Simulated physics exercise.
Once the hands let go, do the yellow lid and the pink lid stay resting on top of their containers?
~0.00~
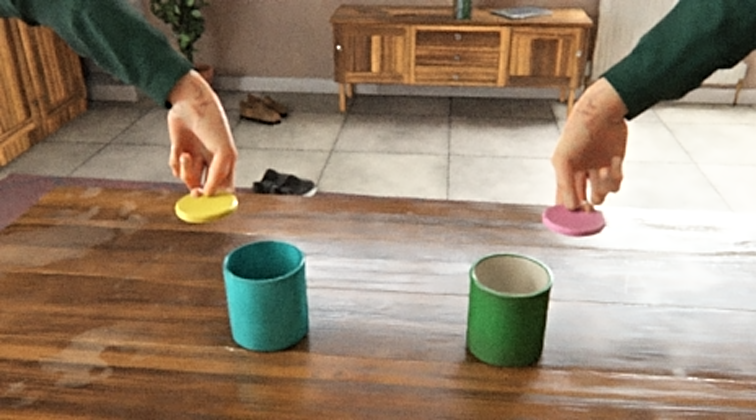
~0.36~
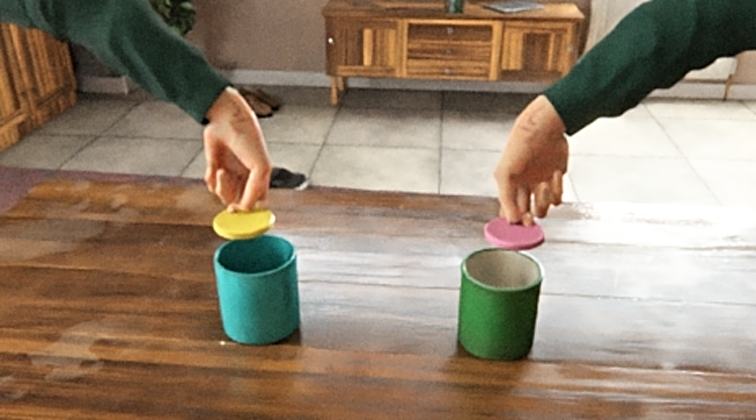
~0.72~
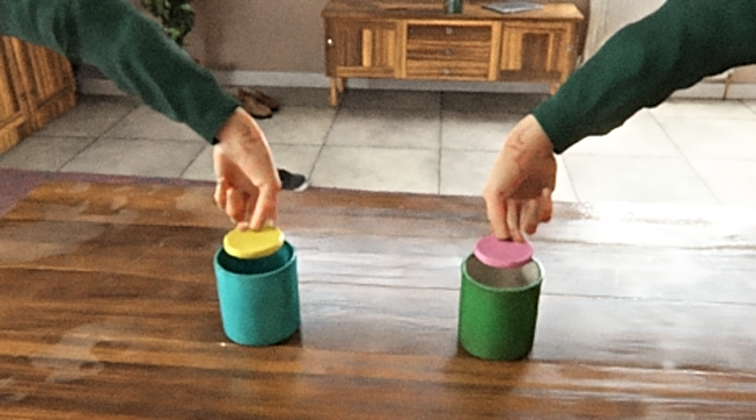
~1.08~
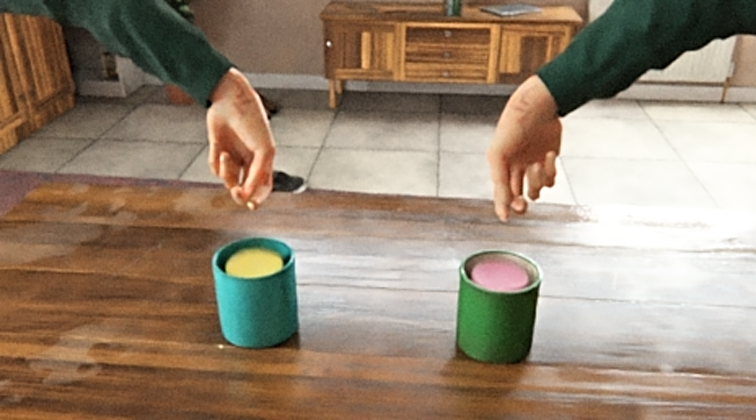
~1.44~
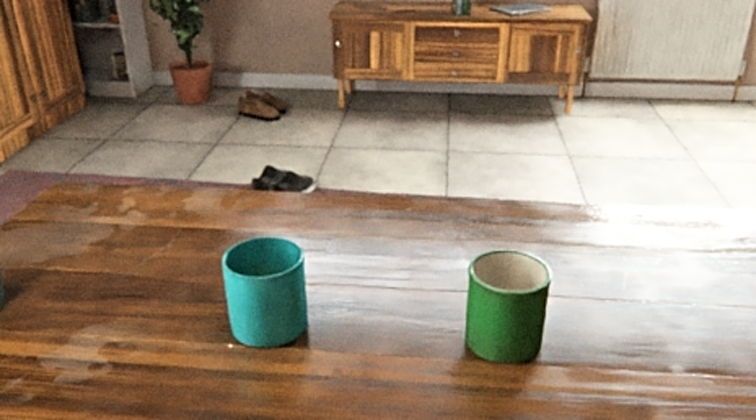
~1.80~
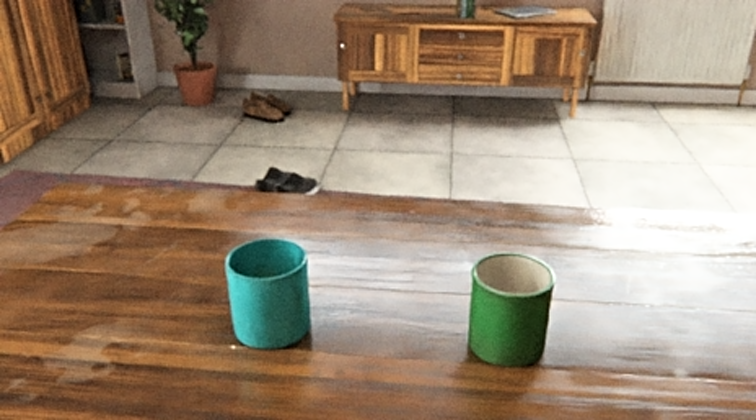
No, both lids slip past the rims and drop inside, leaving the teal and green containers open at the top.
